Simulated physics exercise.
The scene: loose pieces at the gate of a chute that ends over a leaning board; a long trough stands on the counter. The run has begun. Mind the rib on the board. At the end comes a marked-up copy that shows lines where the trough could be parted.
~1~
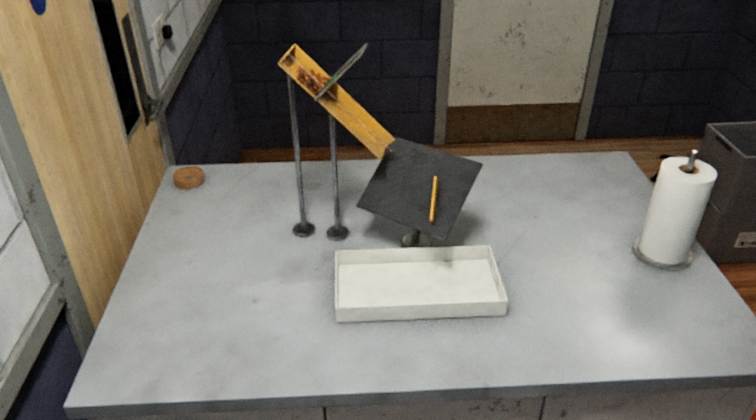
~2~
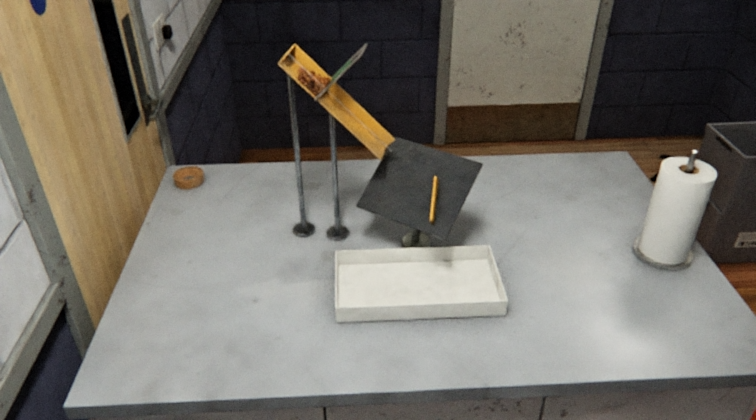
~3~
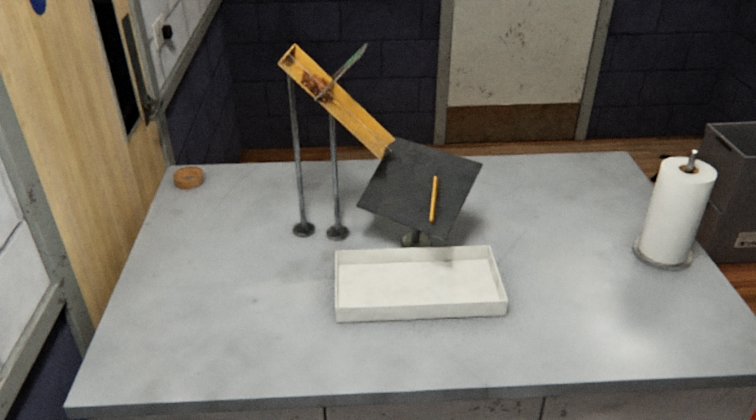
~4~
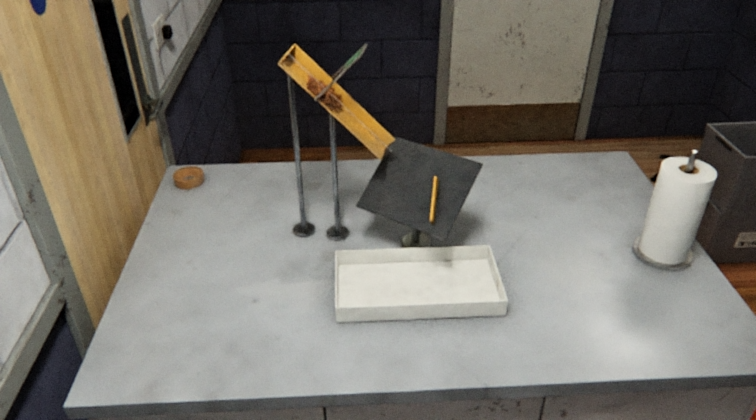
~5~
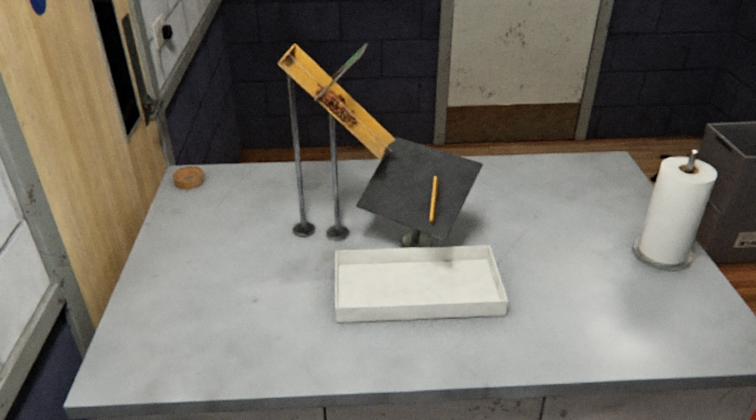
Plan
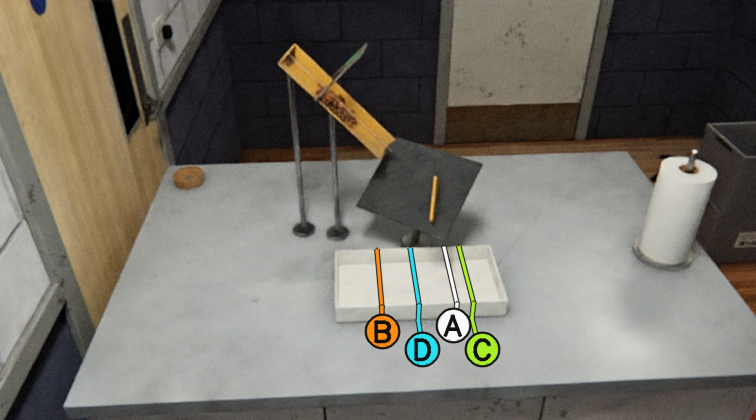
On a grey counter, small brown pieces sliding partway down a sloping wooden chute above a tilted dark board and white tray.
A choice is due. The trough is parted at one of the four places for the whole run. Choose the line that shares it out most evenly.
D beats the others.
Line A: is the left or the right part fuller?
More lands on the left.
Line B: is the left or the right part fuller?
More lands on the right.
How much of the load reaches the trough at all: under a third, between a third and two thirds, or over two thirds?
Over two thirds.
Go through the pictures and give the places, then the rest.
The first frame shows load behind the gate (315, 81), cereal balls; lip of the chute (383, 154), sloping fairly steeply.
The second frame shows middle of the board (418, 185), tilted fairly steeply; middle of its low edge (399, 222); of its high edge (437, 149).
The third frame shows front corners of the trough (336, 308) and (507, 300), empty; front of the load (327, 98).
The fourth frame shows middle of the load (327, 94); its front (341, 106), roughly a quarter of the way to the lip; rib from (435, 176) to (431, 220).
The fifth frame shows middle of the load (339, 105); its front (356, 123), roughly half of the way to the lip.
On the marked copy, line A crosses the front rim at (456, 303); line B crosses the front rim at (381, 306); line C crosses the front rim at (473, 302); line D crosses the front rim at (418, 304).
With A, of what is caught, every piece on the left of the divider, not one piece on the right.
With B, of what is caught, about a tenth on the left of the divider, almost all on the right.
With C, of what is caught, every piece on the left of the divider, not one piece on the right.
With D, of what is caught, roughly two thirds on the left of the divider, roughly a third on the right.
